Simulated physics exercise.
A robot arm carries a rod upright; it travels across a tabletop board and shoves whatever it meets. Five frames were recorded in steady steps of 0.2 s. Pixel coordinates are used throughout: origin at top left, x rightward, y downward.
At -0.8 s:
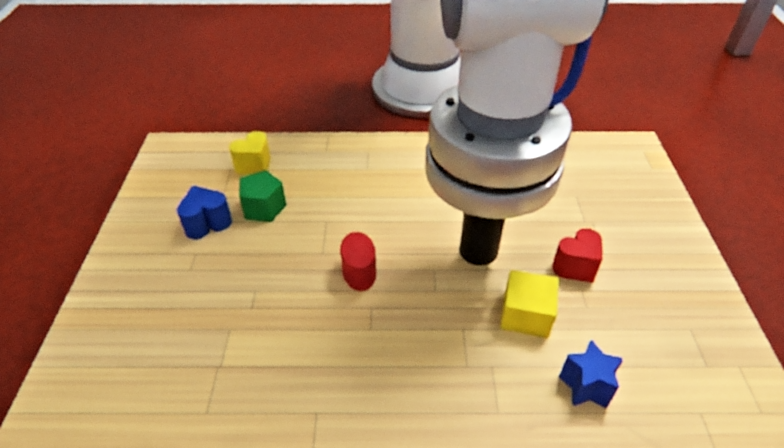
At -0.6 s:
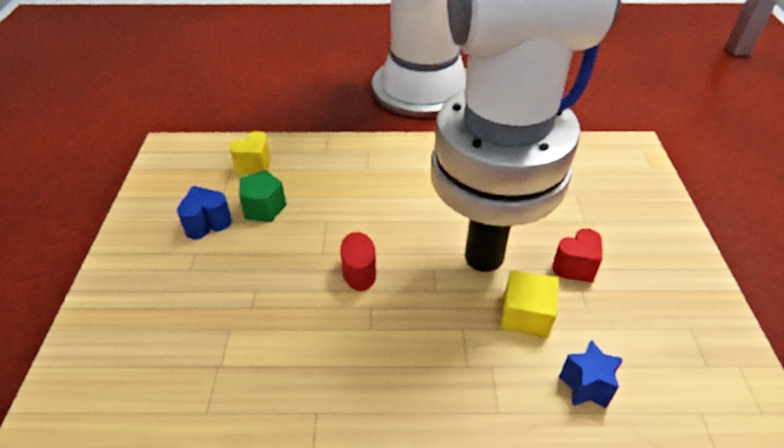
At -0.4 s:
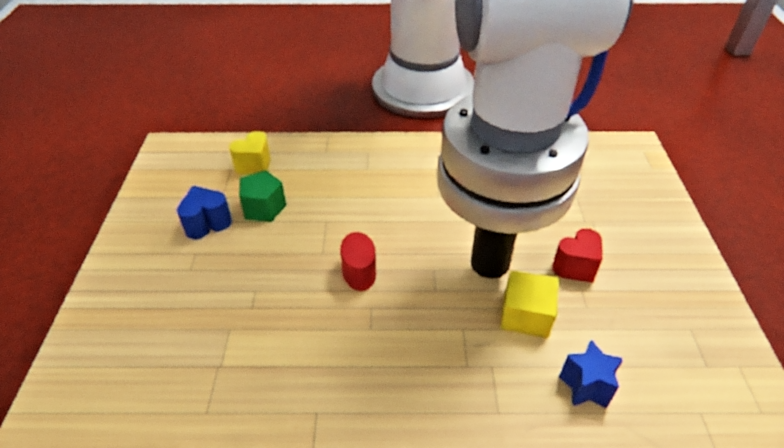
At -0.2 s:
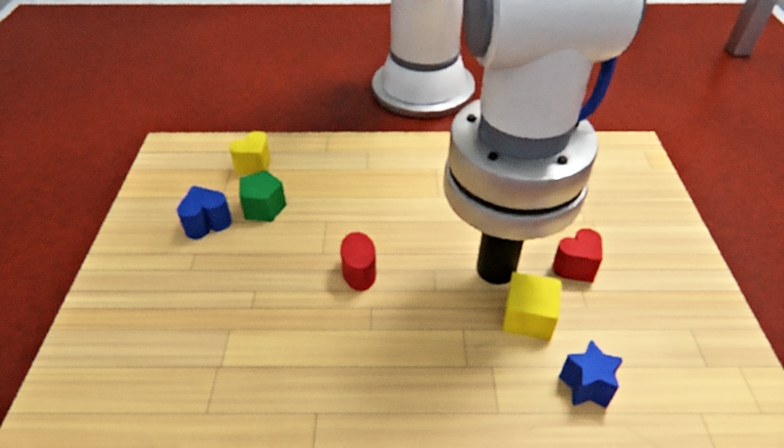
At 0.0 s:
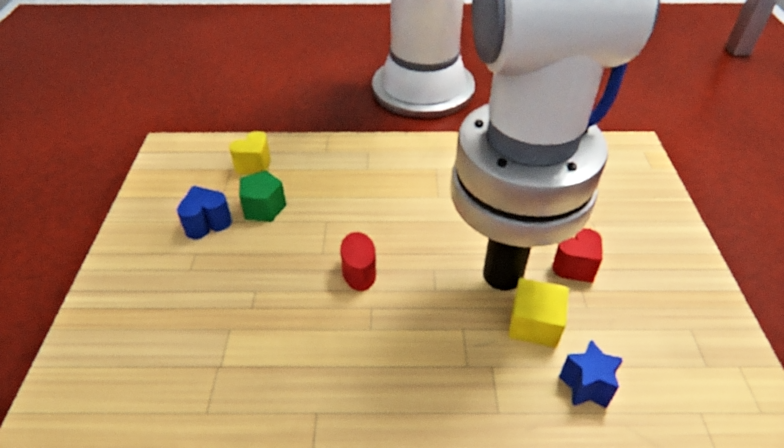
At first, a robot arm holds a black rod just above and left of a yellow block on a wooden table, with red, blue, green and yellow blocks around it. The rod moves slightly down and right toward the yellow block, then nudges it a little in the same direction while the other blocks stay still.
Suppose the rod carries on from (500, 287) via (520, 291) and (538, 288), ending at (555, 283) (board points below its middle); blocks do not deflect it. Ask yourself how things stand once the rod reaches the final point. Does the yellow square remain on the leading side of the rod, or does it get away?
By then it is beside or behind the rod.
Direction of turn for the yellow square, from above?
From overhead, the rotation is clockwise.
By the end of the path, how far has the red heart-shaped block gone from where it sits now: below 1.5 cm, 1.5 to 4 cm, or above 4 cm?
The move is short, under 1.5 cm.
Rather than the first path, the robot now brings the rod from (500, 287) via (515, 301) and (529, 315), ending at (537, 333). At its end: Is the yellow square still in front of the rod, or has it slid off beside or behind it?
At the end of the path, the rod is still pushing the yellow square ahead of it.
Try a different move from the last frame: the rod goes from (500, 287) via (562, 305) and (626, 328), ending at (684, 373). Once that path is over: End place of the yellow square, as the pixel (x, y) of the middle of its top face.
In the picture, it is at (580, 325).
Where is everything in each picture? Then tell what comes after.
In the first picture, rod's lower end at (479, 251); yellow square at (533, 292); red heart-shaped block at (584, 244).
In the second picture, rod at (484, 257); blocks still.
In the third picture, rod at (490, 263); blocks still.
In the fourth picture, rod at (496, 269); yellow square at (535, 294).
In the fifth picture, rod at (503, 275); yellow square at (542, 301); red heart-shaped block at (584, 244).
On the path given first. Halfway along, rod at (533, 279); yellow square at (557, 310), turned 30° clockwise.
At the end, rod at (559, 271); yellow square at (557, 310), turned 30° clockwise; red heart-shaped block at (592, 240).
